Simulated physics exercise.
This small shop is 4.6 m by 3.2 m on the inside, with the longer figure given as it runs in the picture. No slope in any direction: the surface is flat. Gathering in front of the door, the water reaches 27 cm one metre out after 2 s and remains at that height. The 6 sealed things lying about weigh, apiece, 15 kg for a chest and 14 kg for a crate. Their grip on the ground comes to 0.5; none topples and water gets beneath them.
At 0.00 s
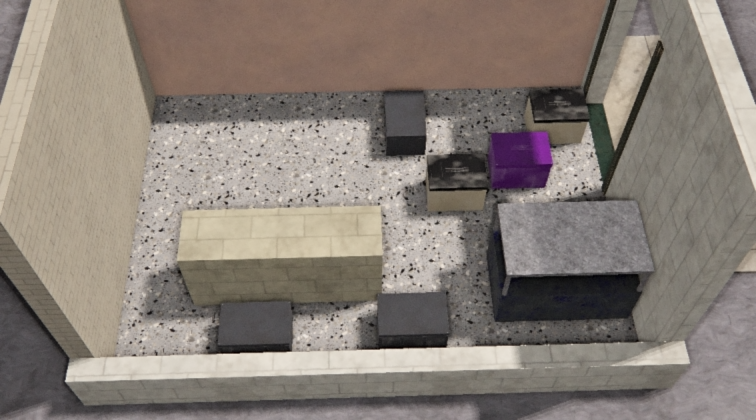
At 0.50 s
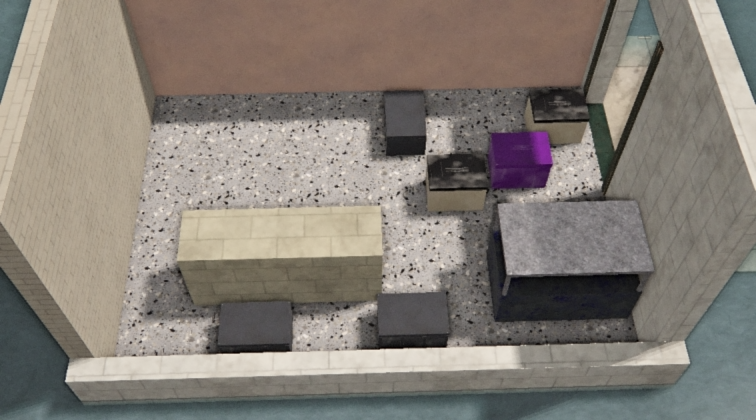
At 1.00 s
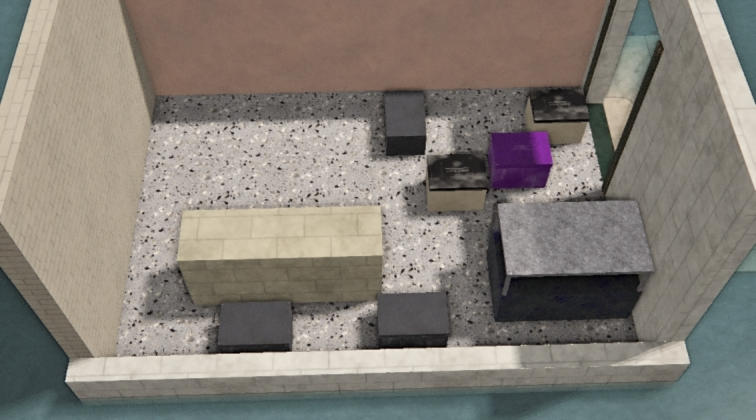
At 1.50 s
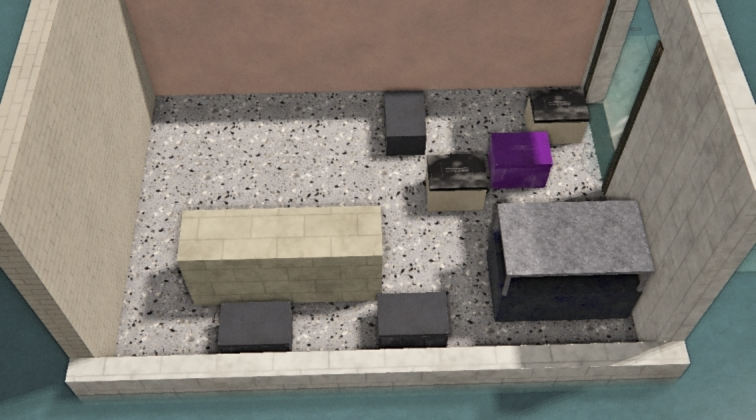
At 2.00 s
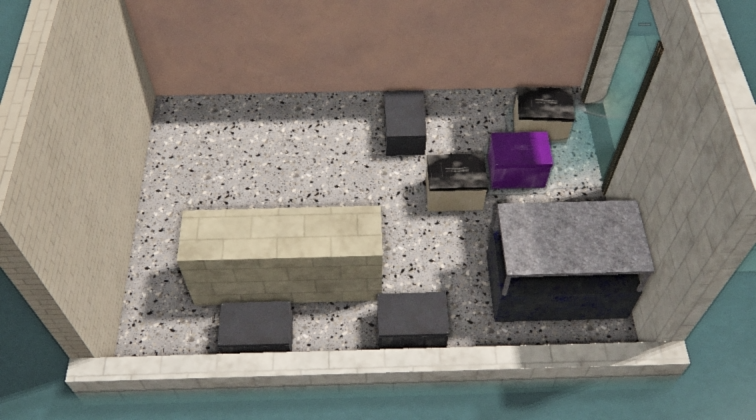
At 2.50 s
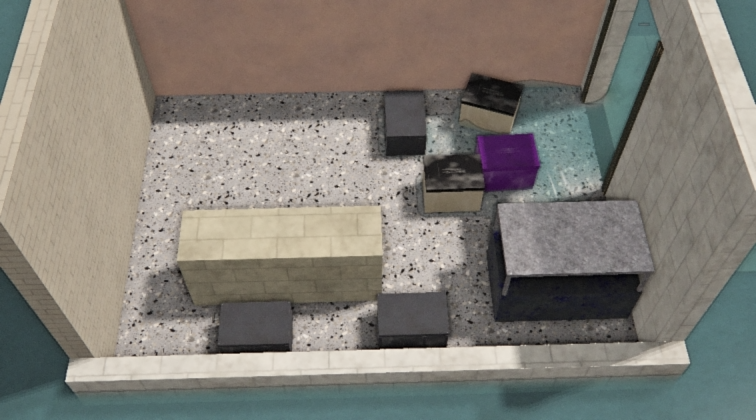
A small walled room stood open from above as water spread around it and came in at the doorway on the right, pushing a dark-topped box leftward, then nudging the purple chest slightly left.
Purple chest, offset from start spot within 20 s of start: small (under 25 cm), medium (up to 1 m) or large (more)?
Offset large.
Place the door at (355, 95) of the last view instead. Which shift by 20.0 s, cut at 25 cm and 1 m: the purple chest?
Result for the purple chest: Moderate displacement.
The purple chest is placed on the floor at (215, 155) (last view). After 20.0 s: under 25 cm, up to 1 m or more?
Here it heads a good way off.
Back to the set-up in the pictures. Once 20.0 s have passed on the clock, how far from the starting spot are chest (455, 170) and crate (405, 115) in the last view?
The first is 120 cm from its start, the second 300 cm.
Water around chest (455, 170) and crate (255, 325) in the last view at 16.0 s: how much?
Depths: Near 25 cm, then near 22 cm.
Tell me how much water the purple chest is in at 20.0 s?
About 21 cm.
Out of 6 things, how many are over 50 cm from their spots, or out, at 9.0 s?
At that time I count 5.
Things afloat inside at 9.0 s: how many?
It comes to 6.
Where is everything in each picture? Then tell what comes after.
The purple chest at (522, 148) rests on the ground; 0.0 m2 under water; 0 of 6 have shifted, in the first frame.
The purple chest at (522, 148) rests on the ground; 0.0 m2 under water; 0 of 6 have shifted, in the second frame.
The purple chest at (522, 148) rests on the ground; 0.0 m2 under water; 0 of 6 have shifted, in the third frame.
The purple chest at (522, 148) rests on the ground; 0.1 m2 under water; 0 of 6 have shifted, in the fourth frame.
The purple chest at (522, 148), on the bottom; water covers 0.7 m2; 1 of 6 have shifted, in the fifth frame.
The purple chest at (508, 151) rests on the ground, 14 cm from its start; water covers 2.3 m2; 2 of 6 have shifted, in the sixth frame.
After 4.0 s the purple chest is near (447, 156), 0.7 m from its start, aground; 1 afloat.
After 9.0 s the purple chest is near (171, 104), 3.5 m from its start, afloat; 6 afloat.
After 16.0 s the purple chest is near (233, 145), 2.8 m from its start, afloat; 6 afloat.
After 20.0 s the purple chest is near (282, 163), 2.3 m from its start, afloat; 6 afloat.
